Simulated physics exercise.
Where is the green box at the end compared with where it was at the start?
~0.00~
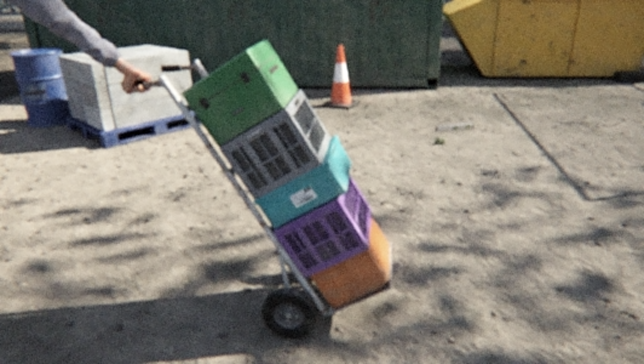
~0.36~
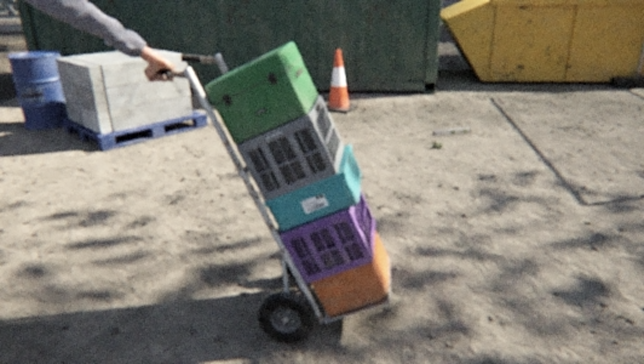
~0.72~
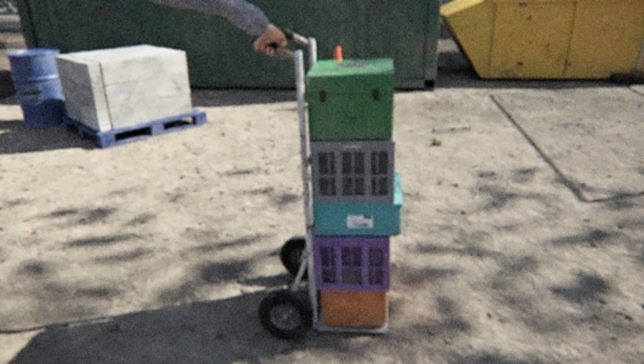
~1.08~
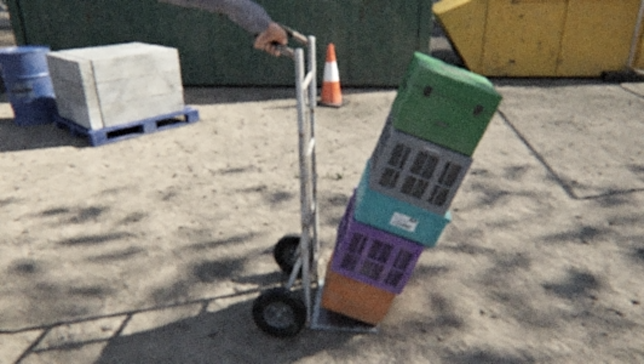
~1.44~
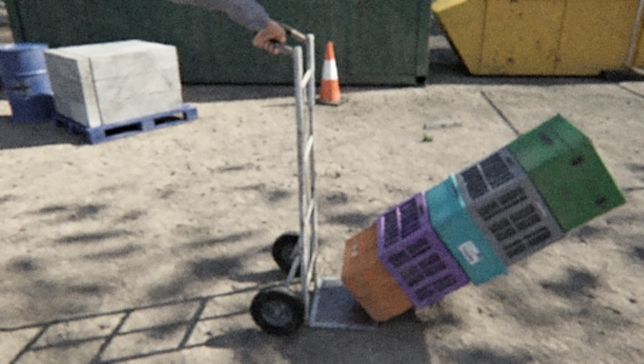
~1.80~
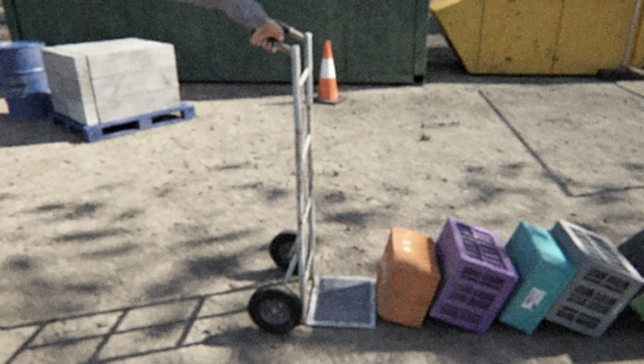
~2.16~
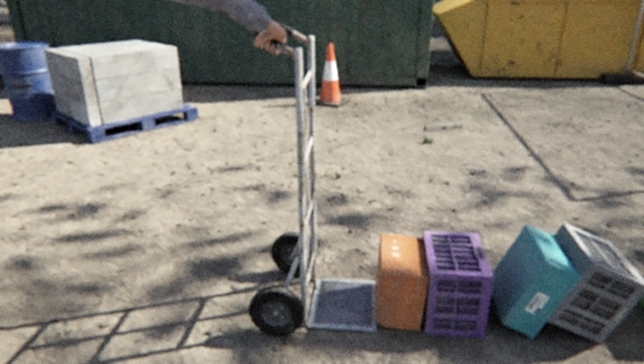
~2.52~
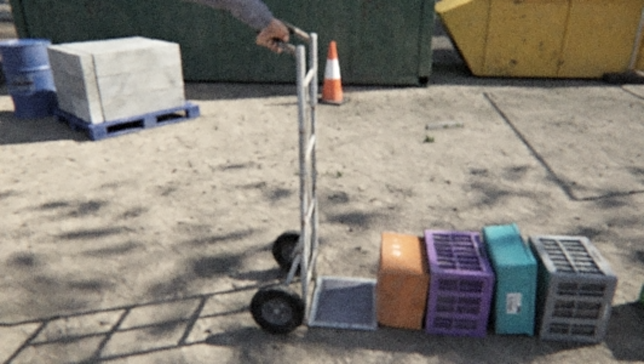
At the start the green box sits on top of the stack on the tilted hand truck. By the end it is down on the ground at the far right edge of the view, almost entirely out of sight beyond the grey crate.
